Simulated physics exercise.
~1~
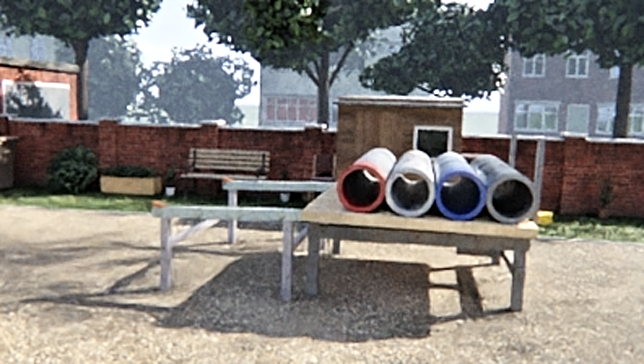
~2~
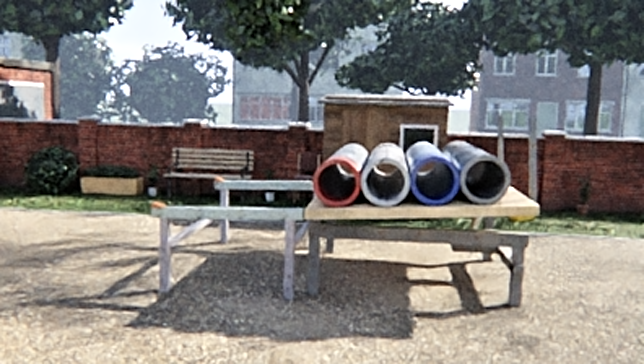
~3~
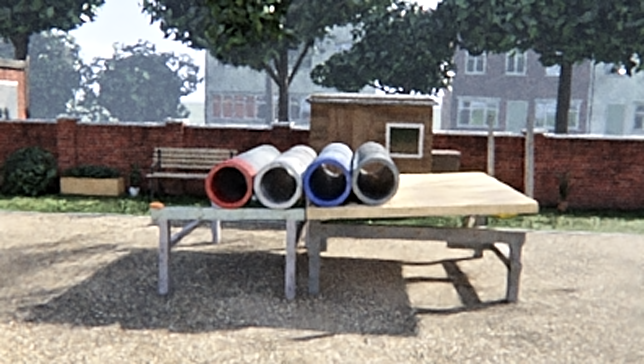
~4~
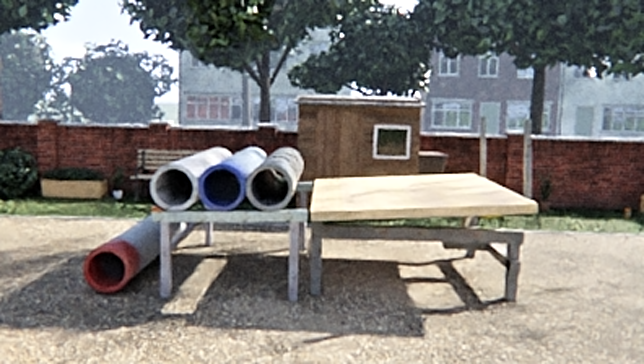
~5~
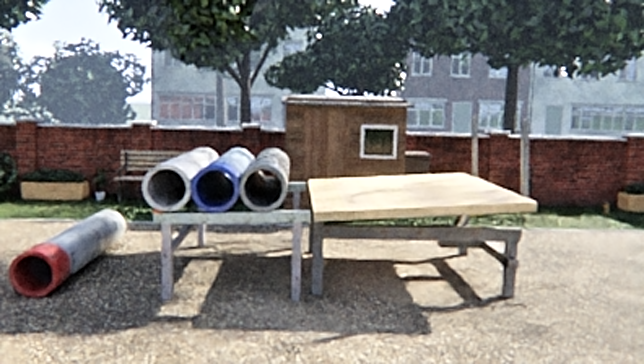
In a sunlit gravel yard with a brick wall, a bench and a small wooden shed behind, four concrete pipes lie side by side on a wooden-topped deck, next to a lower rack on the left. The row, with a red-ended pipe leading and a blue-ended one third, begins rolling left towards the rack. The red pipe crosses onto the rack first, and the others follow. It then goes over the far end and drops to the ground. At the end it lies on the gravel farther left, while the blue pipe and its two neighbours remain on the rack.
